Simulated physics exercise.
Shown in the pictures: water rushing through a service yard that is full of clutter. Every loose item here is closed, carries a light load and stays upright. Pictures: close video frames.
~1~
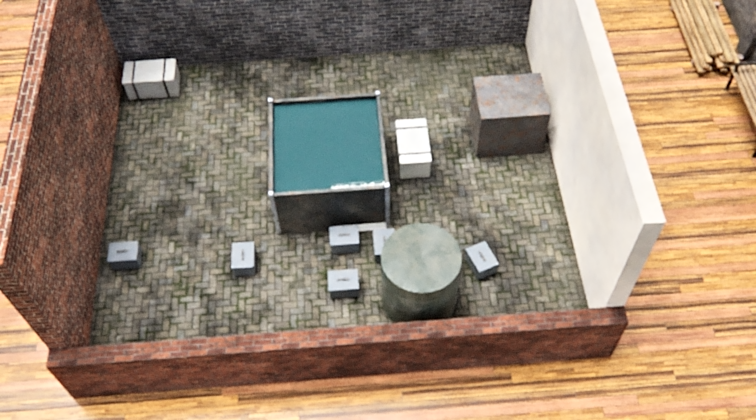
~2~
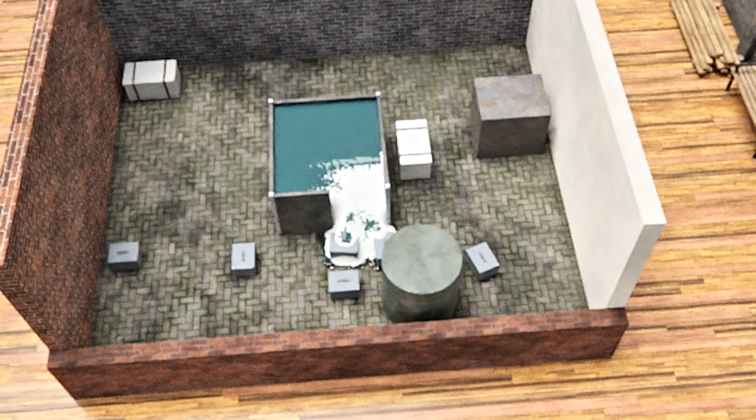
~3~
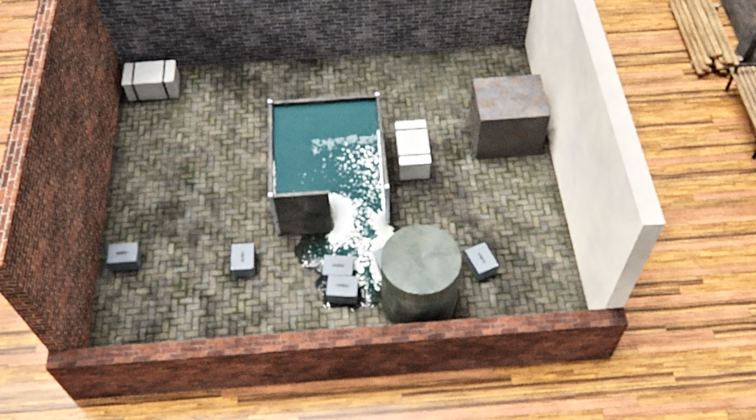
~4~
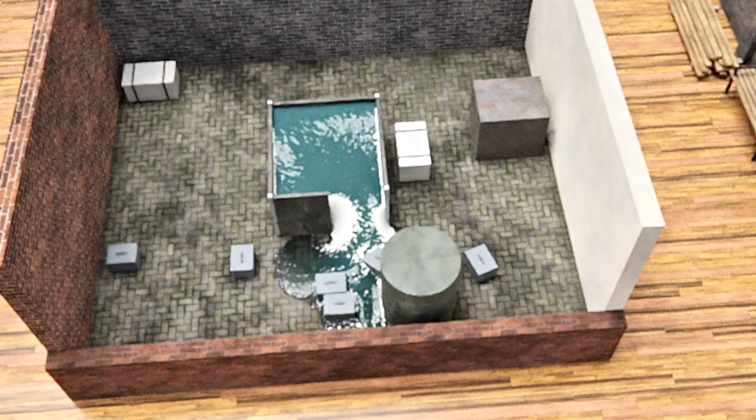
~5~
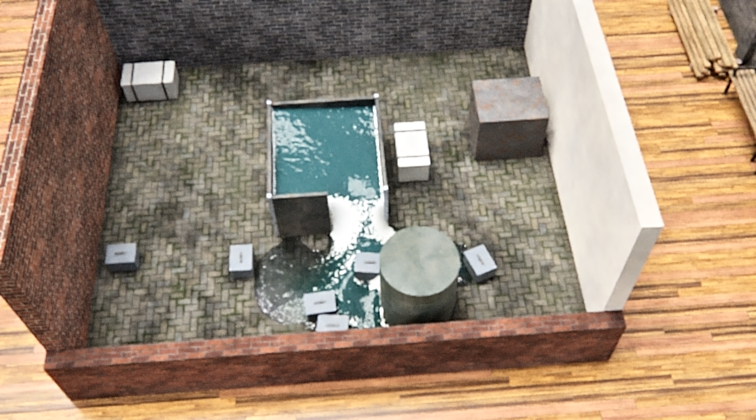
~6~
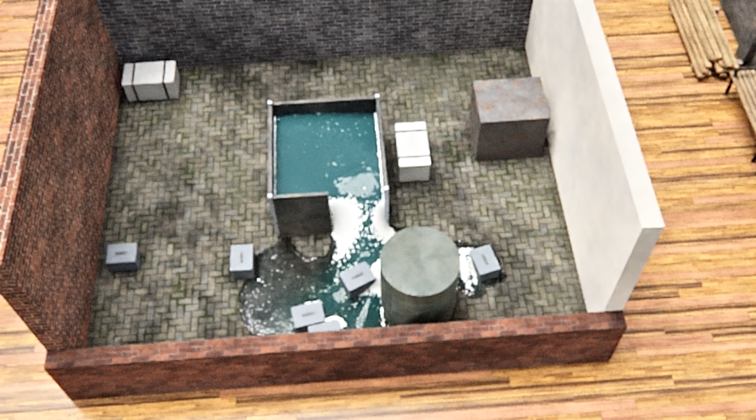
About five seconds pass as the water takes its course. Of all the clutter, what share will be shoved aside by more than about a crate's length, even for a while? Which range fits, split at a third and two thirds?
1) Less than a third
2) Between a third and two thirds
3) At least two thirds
2, between a third and two thirds.
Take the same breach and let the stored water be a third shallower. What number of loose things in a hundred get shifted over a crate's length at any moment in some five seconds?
About 60 %.
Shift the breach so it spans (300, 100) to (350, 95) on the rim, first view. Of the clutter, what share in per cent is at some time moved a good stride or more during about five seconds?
That works out to about 20 per cent of them.
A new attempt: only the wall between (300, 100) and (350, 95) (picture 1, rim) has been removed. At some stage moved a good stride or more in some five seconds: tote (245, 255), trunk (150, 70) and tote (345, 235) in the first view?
Taking them one at a time, the first not displaced that far, the second gets shoved clear and the third not displaced that far.
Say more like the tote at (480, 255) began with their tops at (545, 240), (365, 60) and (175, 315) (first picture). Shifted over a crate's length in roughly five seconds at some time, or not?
Shoved clear, stays put, shoved clear.
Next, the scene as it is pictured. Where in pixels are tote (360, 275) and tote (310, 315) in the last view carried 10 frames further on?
Roughly (178, 264), then (109, 274).
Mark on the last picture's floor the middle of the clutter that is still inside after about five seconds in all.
Average floor point: Approx. (255, 146).
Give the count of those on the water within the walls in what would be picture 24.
I make it 2.
A moment on, 4 of 8 are well off their spots; 2 afloat.
Next, 4 of 8 are well off their spots; 3 afloat.
Later, 5 of 8 are well off their spots; 2 afloat.
In the end, 5 of 8 are well off their spots, and 5 have been at some point; 2 afloat.
